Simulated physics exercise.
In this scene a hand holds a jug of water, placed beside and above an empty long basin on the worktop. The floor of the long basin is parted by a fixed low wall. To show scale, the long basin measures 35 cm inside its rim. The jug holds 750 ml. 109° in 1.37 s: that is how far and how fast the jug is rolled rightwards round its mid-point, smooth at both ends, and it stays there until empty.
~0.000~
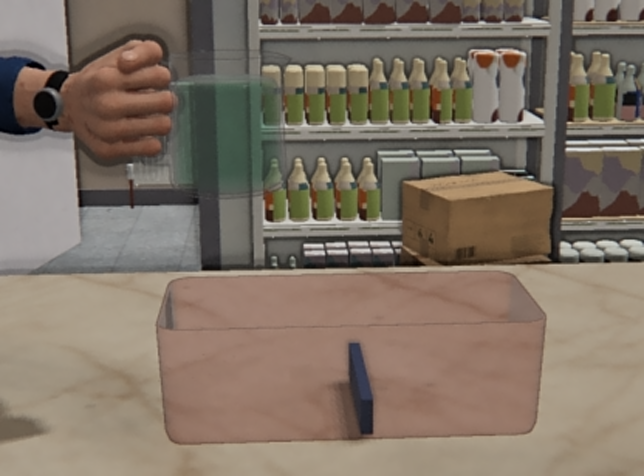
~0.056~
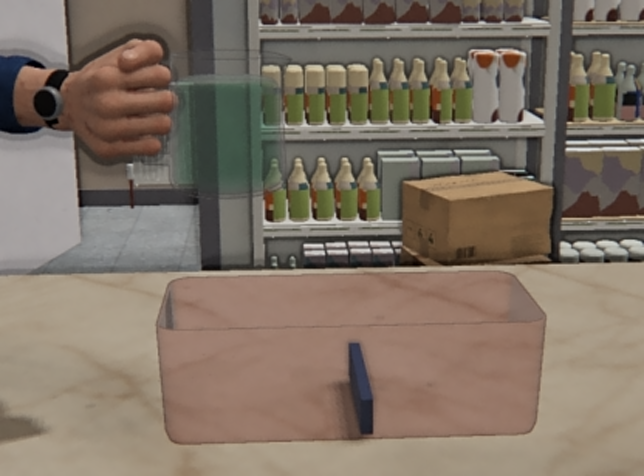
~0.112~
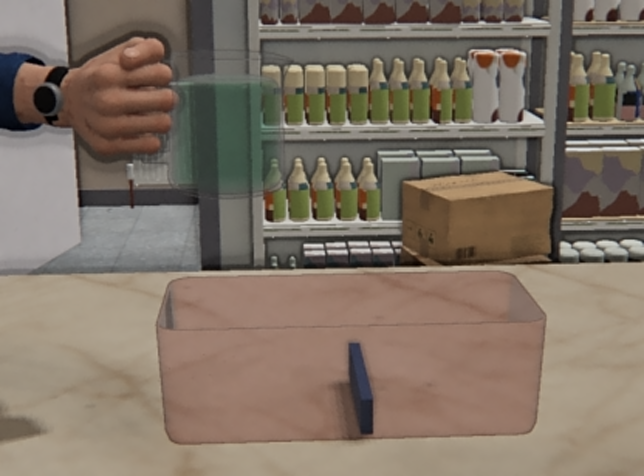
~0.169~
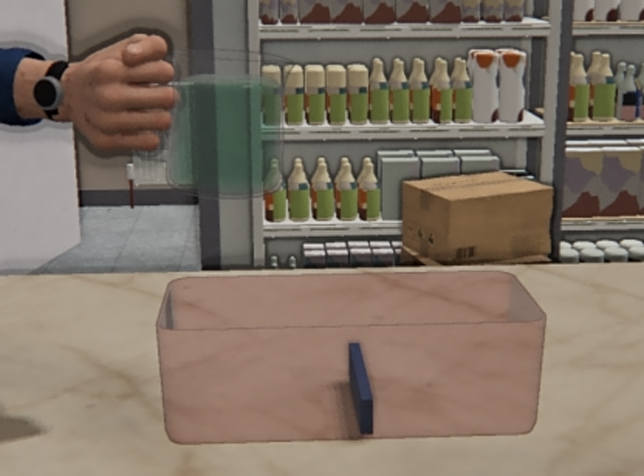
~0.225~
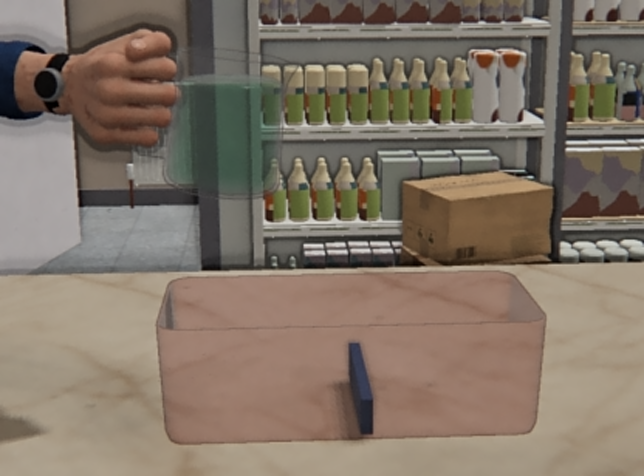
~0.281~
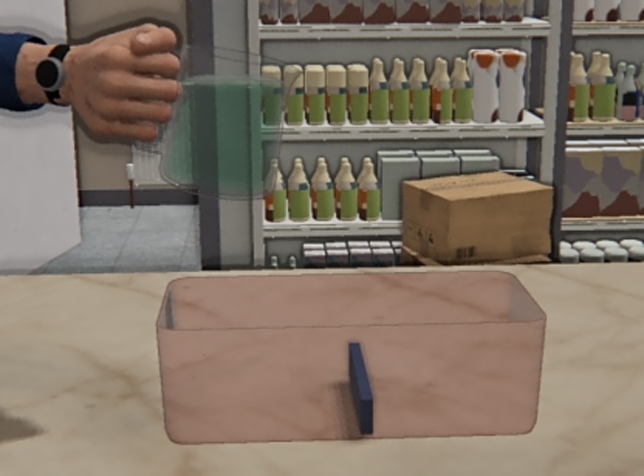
A hand slowly tilts a clear green jug slightly rightwards above an empty pink basin.
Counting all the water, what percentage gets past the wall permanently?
The share past the wall is about 86 per cent.
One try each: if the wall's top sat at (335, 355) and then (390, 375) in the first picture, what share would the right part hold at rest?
In turn about 95 and 55 per cent.
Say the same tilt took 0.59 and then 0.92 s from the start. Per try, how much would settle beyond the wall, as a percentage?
85 then 85 %.
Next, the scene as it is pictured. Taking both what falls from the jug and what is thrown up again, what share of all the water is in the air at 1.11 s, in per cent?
Around 24 per cent of the liquid is in flight.
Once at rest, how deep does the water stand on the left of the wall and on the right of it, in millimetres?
Depths at rest: Left around 4 mm, right around 28 mm.
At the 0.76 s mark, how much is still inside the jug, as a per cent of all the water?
Close to 88 in a hundred.
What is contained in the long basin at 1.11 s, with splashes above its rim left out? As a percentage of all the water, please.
Near 42 in a hundred.
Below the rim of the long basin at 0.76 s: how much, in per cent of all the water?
Some 2 per cent.
Then, 0.76 s in, the tilt is 64° and 87 per cent is still to pour, 0 is left of the wall and 1 right of it.
Then, 1.11 s in, the tilt is 99° and 34 per cent is still to pour, 1 is left of the wall and 40 right of it.
Then, 1.47 s in, the tilt is 109° and 3 per cent is still to pour, 9 is left of the wall and 83 right of it.
Then, 1.87 s in, the tilt is 109° and 0 per cent is still to pour, 13 is left of the wall and 86 right of it.
Finally, 13 per cent lies left of the wall, 86 right of it and 1 outside.
